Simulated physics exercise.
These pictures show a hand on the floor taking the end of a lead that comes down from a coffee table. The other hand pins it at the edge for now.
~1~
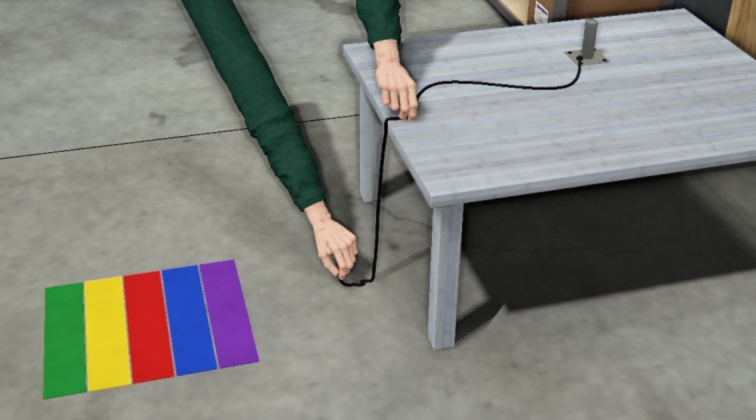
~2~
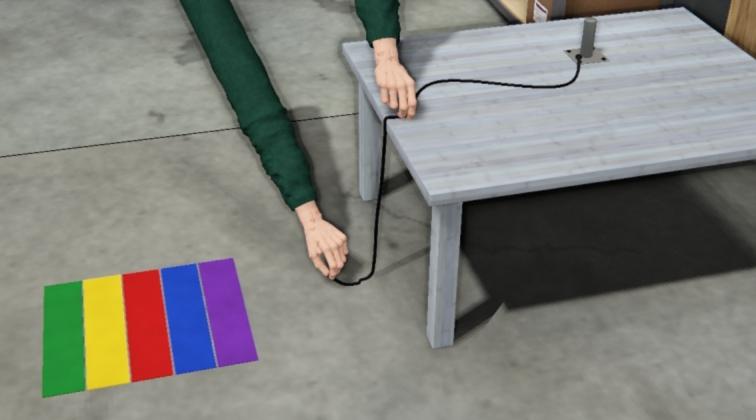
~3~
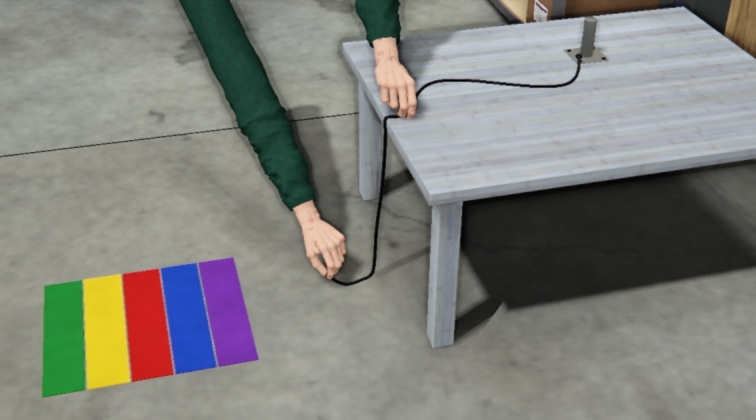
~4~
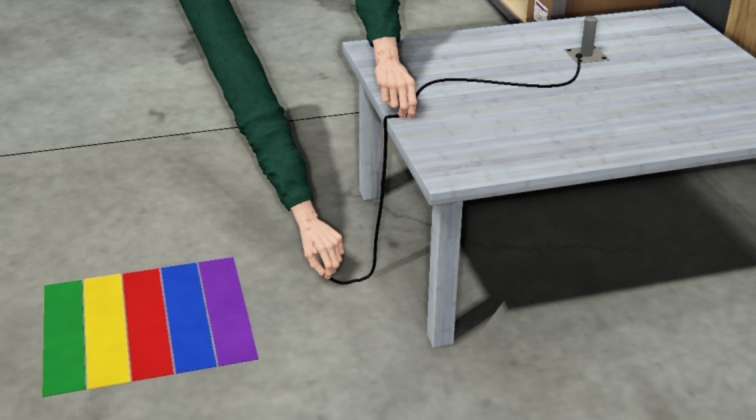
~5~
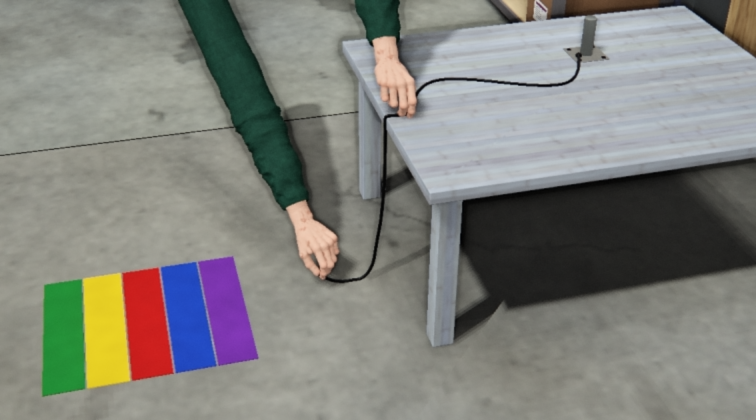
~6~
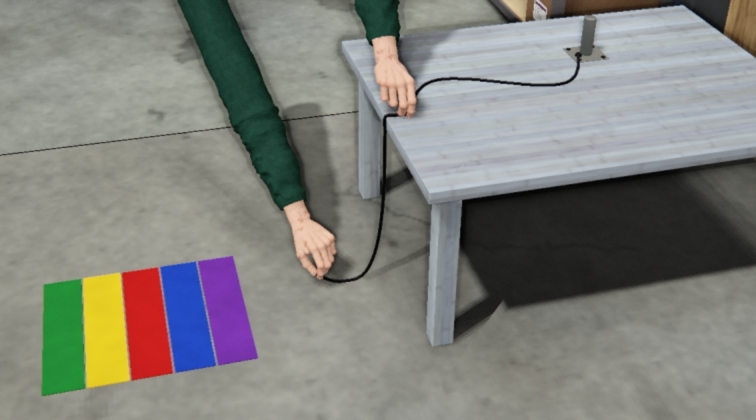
A hand near the floor drawing the end of a black cord slightly left while another hand pins it at a table's edge.
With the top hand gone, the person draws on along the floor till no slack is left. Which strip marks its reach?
It gets as far as the red strip.
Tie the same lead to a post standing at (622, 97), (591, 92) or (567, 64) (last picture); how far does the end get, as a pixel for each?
The places are (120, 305), (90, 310) and (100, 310).
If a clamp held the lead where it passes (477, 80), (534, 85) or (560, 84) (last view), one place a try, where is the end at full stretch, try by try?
The places are (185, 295), (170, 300) and (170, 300).
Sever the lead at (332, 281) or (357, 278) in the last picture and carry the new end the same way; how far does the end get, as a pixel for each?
Near (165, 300) and (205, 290).
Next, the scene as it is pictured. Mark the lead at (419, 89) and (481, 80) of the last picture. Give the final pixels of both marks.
They go to (385, 103) and to (450, 87).
Soon after, end near (210, 291); over purple.
Then, end near (165, 299); over blue.
At full stretch, end near (137, 303); over red. The red one.
